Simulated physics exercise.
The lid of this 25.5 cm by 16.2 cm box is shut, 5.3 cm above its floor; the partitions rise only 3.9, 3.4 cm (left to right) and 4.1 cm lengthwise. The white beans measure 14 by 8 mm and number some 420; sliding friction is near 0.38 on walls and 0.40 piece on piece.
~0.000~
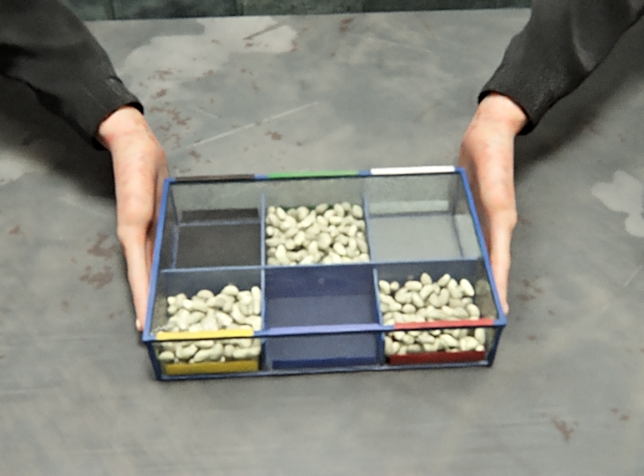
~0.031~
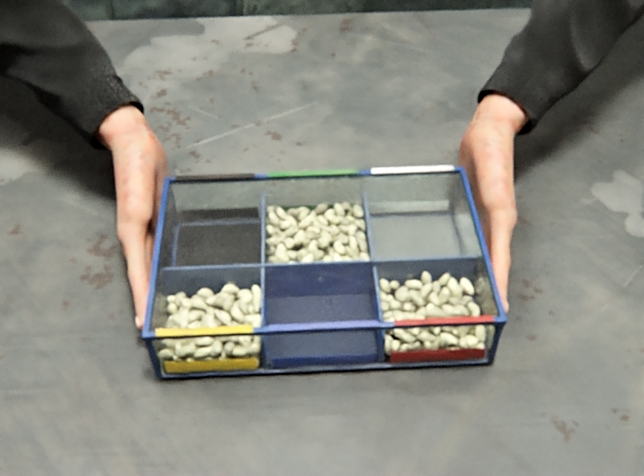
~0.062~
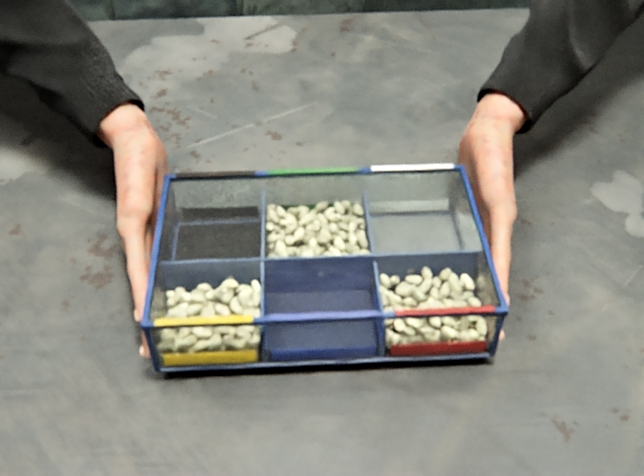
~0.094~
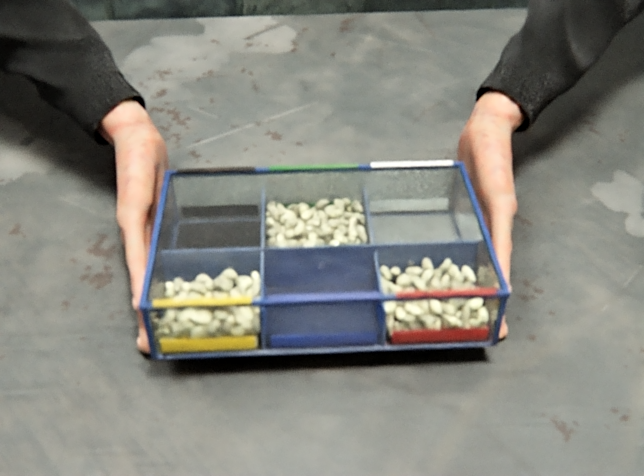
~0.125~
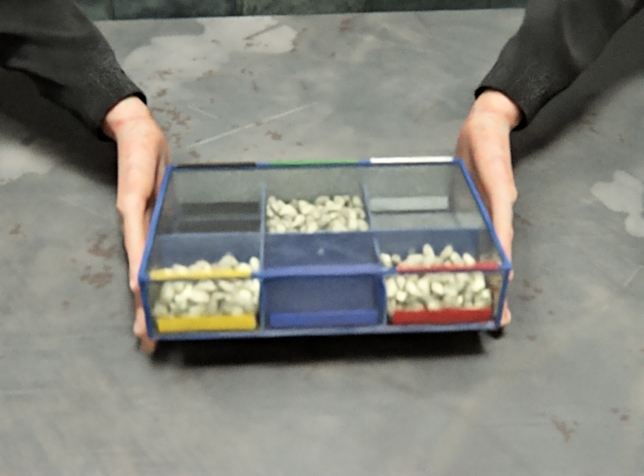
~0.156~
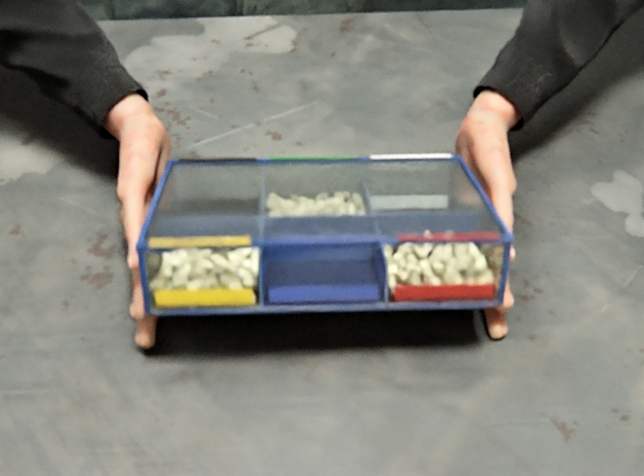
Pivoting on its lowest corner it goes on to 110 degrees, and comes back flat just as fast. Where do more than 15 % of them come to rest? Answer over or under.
Red over, blue under, green over, yellow over, white under, black under.
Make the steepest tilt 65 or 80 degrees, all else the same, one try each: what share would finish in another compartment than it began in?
About 5 and 10 per cent.
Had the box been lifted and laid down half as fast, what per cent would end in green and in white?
Then: Green 45, white 10.
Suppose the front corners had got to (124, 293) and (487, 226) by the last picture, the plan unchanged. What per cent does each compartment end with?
Red 15; blue 0; green 55; yellow 25; white 0; black 5.
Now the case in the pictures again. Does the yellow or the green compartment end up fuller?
The green compartment.
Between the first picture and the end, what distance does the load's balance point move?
Some 1.5 cm.
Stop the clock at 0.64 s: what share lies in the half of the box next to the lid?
Some 60 per cent.
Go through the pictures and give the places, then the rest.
In the first picture, box tilt 0 degrees, front corners at (149, 337) and (500, 322); red 25 %, green 50 %, yellow 25 %.
In the second picture, box tilt 1 degrees, front corners at (149, 334) and (500, 319).
In the third picture, box tilt 4 degrees, front corners at (148, 324) and (501, 309), lowest corner right back.
In the fourth picture, box tilt 8 degrees, front corners at (146, 305) and (503, 292), lowest corner right back.
In the fifth picture, box tilt 14 degrees, front corners at (144, 278) and (505, 267), lowest corner right back.
In the sixth picture, box tilt 21 degrees, front corners at (142, 246) and (507, 239), lowest corner right back; red 25 %, green 50 %, yellow 25 %. The box's pace is about 220 degrees a second.
Then, at 0.64 s, tilt 110 degrees; red 20 %, green 45 %, yellow 25 %, white 5 %.
After 0.97 s, tilt 47 degrees; red 20 %, green 45 %, yellow 25 %, white 5 %, black 5 %.
Then, at 1.39 s, tilt 0 degrees; red 20 %, green 45 %, yellow 25 %, white 5 %, black 5 %.
By 1.8 s all is still; red 20 %, blue 0 %, green 45 %, yellow 25 %, white 5 %, black 5 %.
